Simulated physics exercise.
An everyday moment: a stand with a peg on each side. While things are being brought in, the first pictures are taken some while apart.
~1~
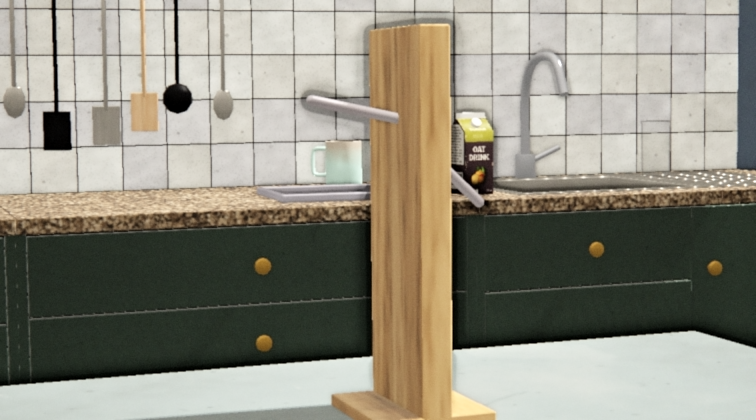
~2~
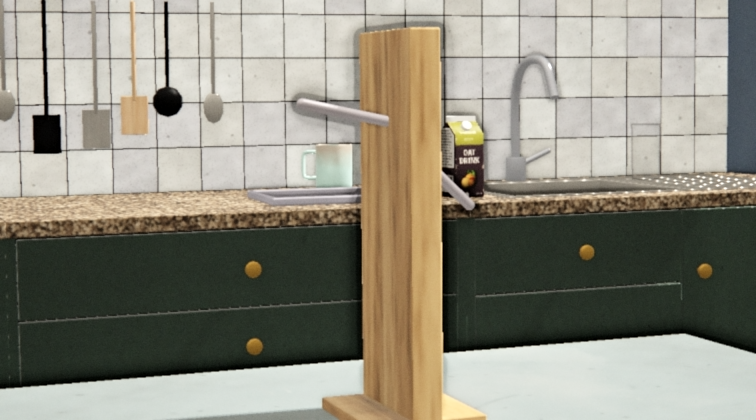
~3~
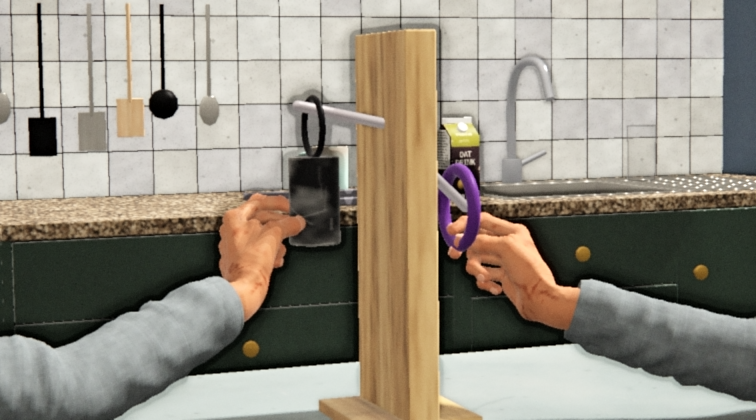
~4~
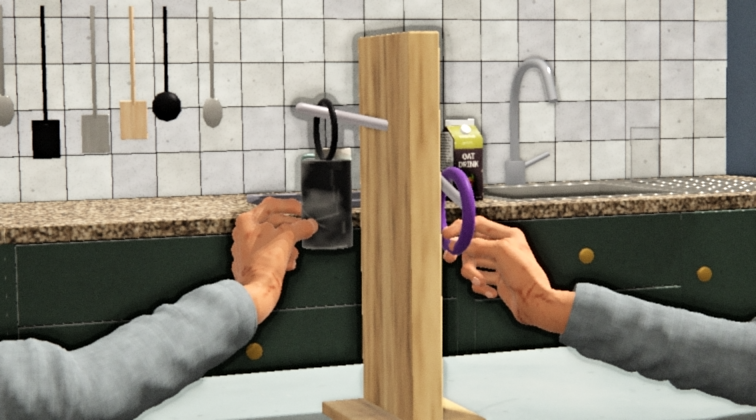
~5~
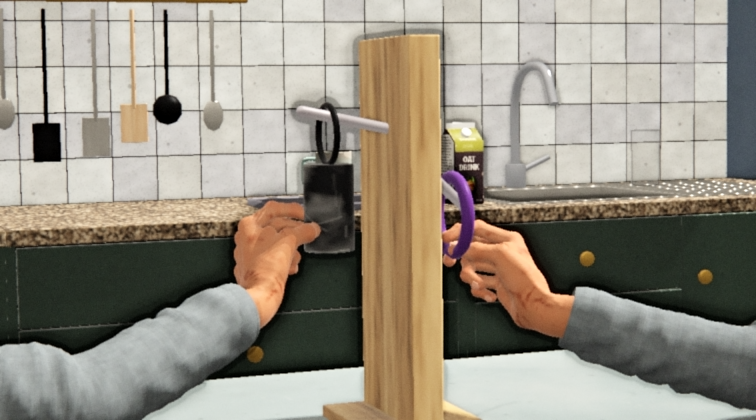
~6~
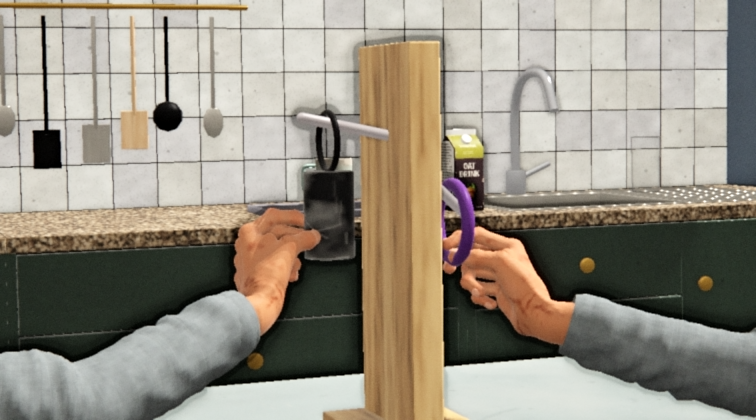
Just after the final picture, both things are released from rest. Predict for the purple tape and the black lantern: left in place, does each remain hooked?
The purple tape is going to go down. The black lantern is going to hold on.
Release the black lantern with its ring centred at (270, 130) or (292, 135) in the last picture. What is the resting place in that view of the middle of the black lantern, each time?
Resting at (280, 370) and (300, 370).
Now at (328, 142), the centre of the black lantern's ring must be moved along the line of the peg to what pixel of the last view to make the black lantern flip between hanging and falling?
In the last view, the boundary sits at approximately (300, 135).
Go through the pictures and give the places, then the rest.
Peg stand (395, 224), in the first picture.
Peg stand (386, 227), in the second picture.
Still on the way; purple tape (459, 208); peg stand (382, 229), in the third picture.
Still on the way; black lantern (326, 172); peg stand (385, 231), in the fourth picture.
Still on the way; purple tape (452, 215); peg stand (386, 234), in the fifth picture.
In place, still held; purple tape (452, 223); black lantern (329, 183); peg stand (386, 241), in the sixth picture.
Then, 0.18 s later than the last frame, purple tape tilted by 37° near (470, 257); black lantern at rest near (328, 185).
Then, 0.28 s later than the last frame, purple tape dropping near (493, 355); black lantern at rest near (328, 185).
When it is over, the purple tape slips down; the black lantern hangs there, near (328, 185).
